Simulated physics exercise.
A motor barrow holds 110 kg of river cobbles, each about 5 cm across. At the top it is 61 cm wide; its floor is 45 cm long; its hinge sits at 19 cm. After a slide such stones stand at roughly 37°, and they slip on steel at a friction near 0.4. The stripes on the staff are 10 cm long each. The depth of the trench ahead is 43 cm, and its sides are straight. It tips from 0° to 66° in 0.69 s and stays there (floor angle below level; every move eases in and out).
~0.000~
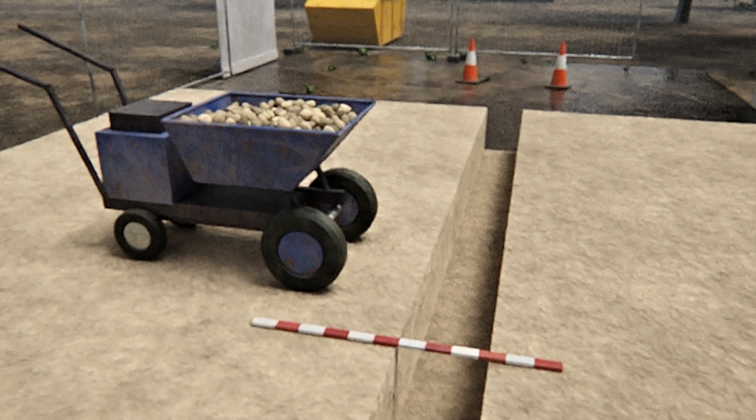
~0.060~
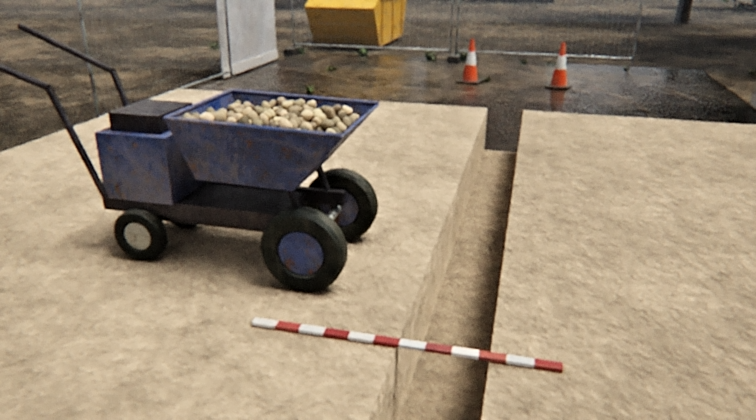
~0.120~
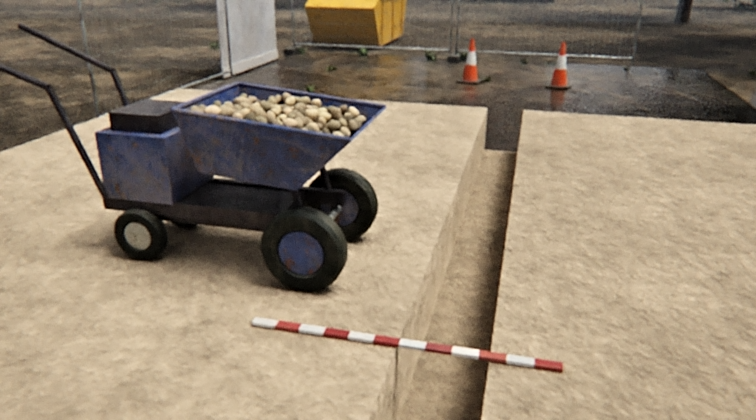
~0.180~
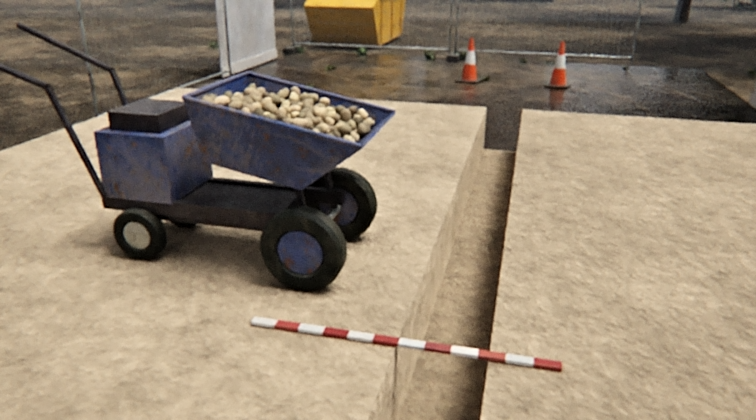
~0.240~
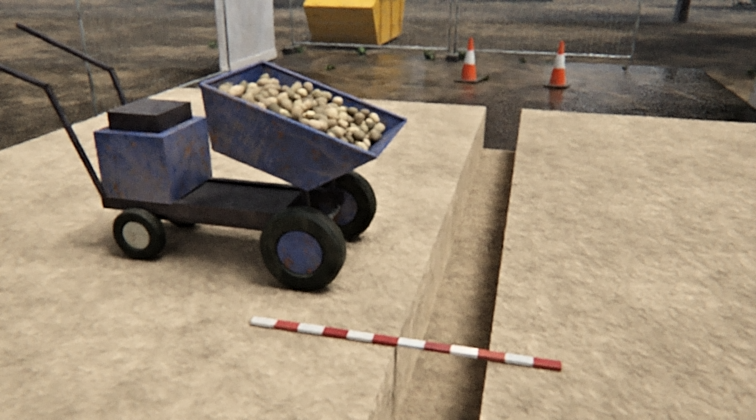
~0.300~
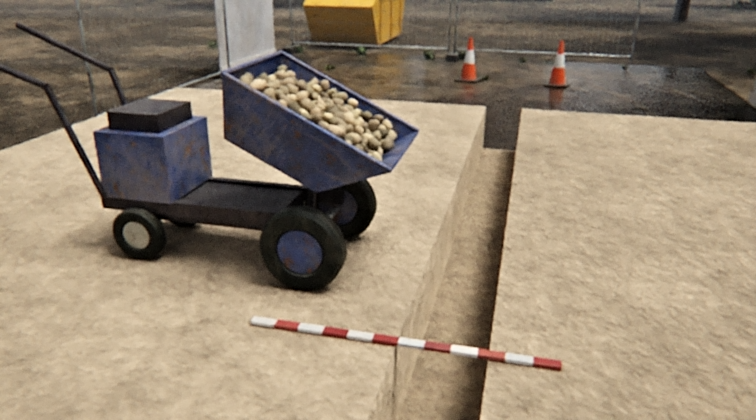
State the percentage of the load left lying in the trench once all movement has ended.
The share left there is about 65 per cent.
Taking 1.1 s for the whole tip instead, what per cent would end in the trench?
It would come to roughly 80 per cent.
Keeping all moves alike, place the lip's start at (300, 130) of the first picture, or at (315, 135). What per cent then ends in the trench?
First spot about 90, second spot about 80 per cent.
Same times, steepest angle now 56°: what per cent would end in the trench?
Roughly 50%.
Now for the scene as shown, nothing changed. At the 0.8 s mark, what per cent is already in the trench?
About 25%.
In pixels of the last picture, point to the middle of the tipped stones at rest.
The stones end up centred near (481, 338).
After 0.5 s the floor is at 56°; 100 % in the skip; the foremost stones are at (428, 192).
After 0.8 s the floor is at 66°; 73 % in the skip, 24 % in the trench, 2 % past the trench; the foremost stones are at (509, 264).
After 1.1 s the floor is at 66°; 26 % in the skip, 39 % in the trench, 35 % past the trench; the foremost stones are at (661, 295).
After 3.1 s the floor is at 66°; 0 % in the skip, 65 % in the trench, 35 % past the trench; the foremost stones are past the picture's edge.
